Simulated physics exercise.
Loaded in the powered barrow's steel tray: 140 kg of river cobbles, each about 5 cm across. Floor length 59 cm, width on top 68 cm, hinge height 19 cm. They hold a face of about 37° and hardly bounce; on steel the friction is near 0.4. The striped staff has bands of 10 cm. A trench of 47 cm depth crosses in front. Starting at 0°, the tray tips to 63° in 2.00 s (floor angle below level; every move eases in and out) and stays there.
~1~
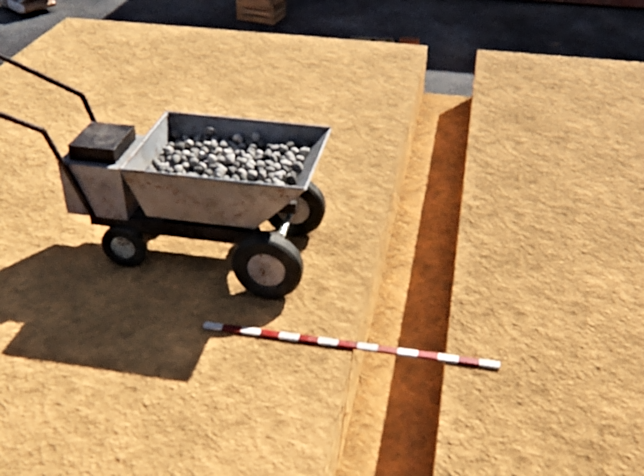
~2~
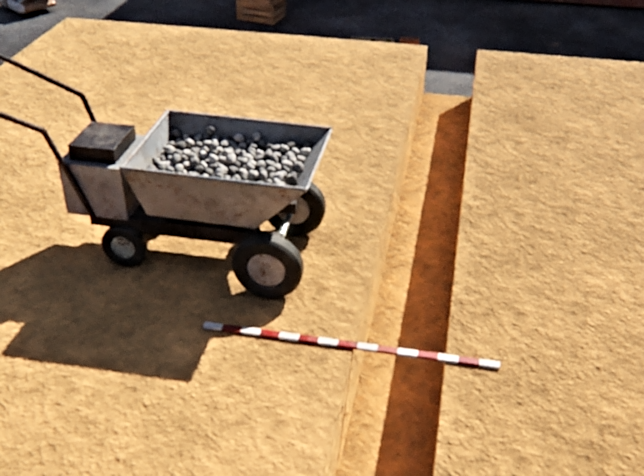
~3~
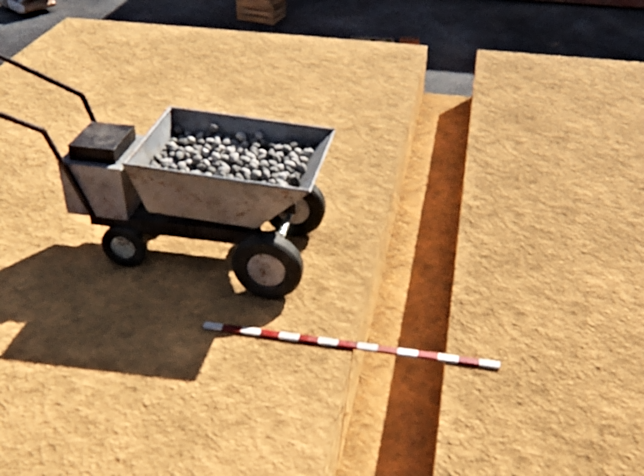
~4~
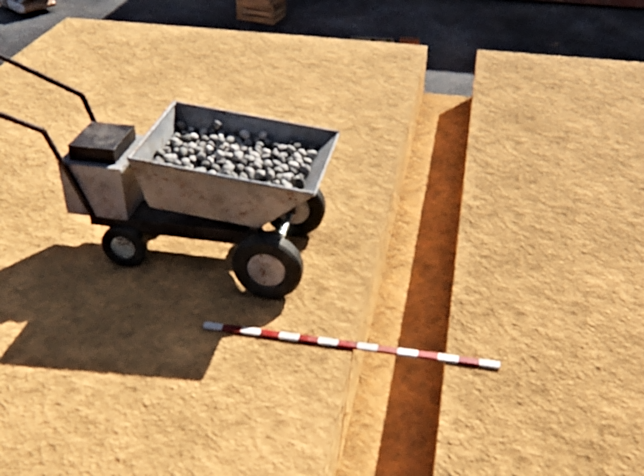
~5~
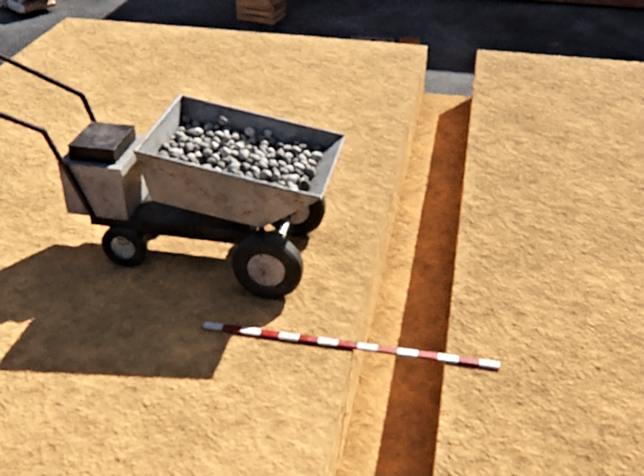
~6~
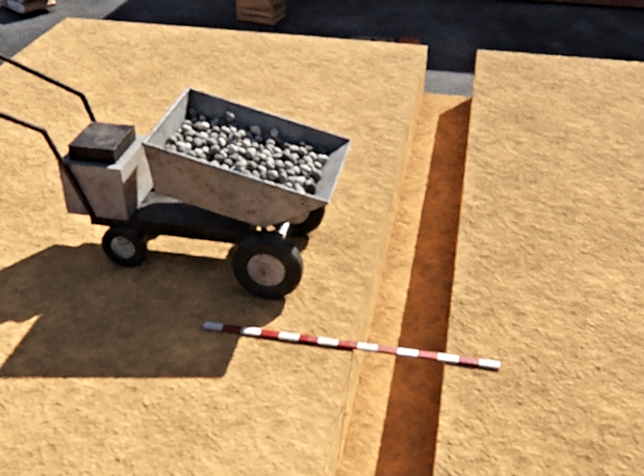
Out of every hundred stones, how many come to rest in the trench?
About 100 per cent.
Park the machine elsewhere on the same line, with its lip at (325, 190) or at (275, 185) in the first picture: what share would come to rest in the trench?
About 100 and 95 per cent.
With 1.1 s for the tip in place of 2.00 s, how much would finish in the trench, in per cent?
Then about 100 per cent.
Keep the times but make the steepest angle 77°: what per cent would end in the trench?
Then about 100 per cent.
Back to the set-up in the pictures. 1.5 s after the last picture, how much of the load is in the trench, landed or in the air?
About 40 per cent by then.
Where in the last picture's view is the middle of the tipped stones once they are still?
Near (414, 335).
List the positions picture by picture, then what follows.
In the first frame, lip at (305, 189), floor tilted 0°, highest stones at (254, 150).
In the second frame, lip at (306, 190), floor tilted 1°, highest stones at (252, 149).
In the third frame, lip at (310, 192), floor tilted 3°, highest stones at (228, 146).
In the fourth frame, lip at (315, 194), floor tilted 5°, highest stones at (201, 140).
In the fifth frame, lip at (321, 198), floor tilted 9°, highest stones at (192, 134).
In the sixth frame, lip at (328, 203), floor tilted 14°, highest stones at (199, 129).
Then, 0.9 s after the last picture the floor is at 53°, 100 % in the tray; the foremost stones are at (371, 234).
Then, 1.5 s after the last picture the floor is at 63°, 60 % in the tray, 40 % in the trench; the foremost stones are at (441, 350).
Then, 1.9 s after the last picture the floor is at 63°, 34 % in the tray, 66 % in the trench; the foremost stones are at (447, 336).
Then, 3.8 s after the last picture the floor is at 63°, 0 % in the tray, 100 % in the trench; the foremost stones are at (448, 335).
